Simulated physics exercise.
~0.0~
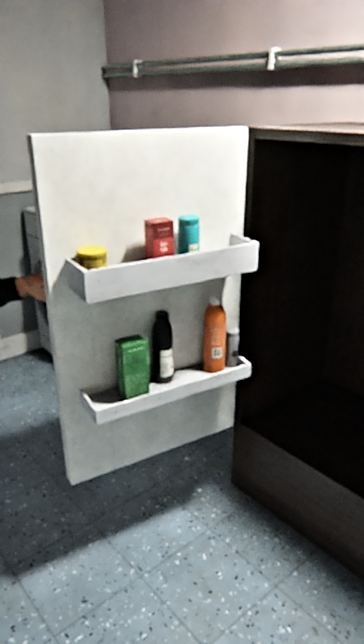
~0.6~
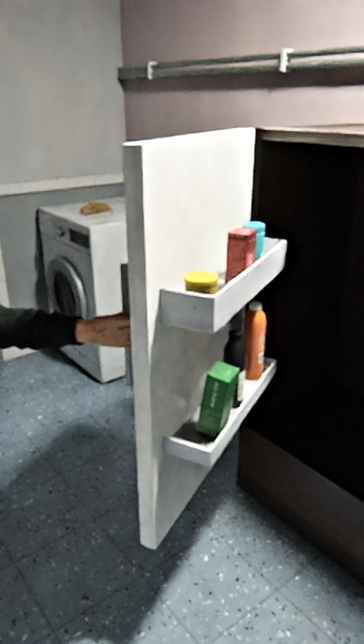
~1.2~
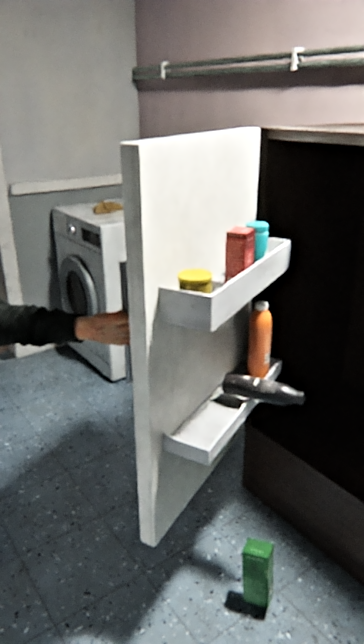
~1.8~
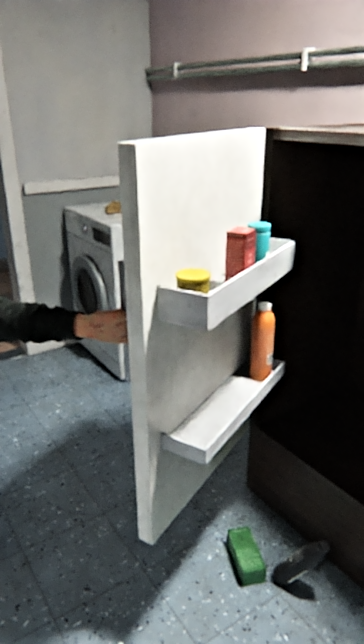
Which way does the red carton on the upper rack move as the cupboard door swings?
The red carton moves to the right, carried along on the upper rack as the door swings.
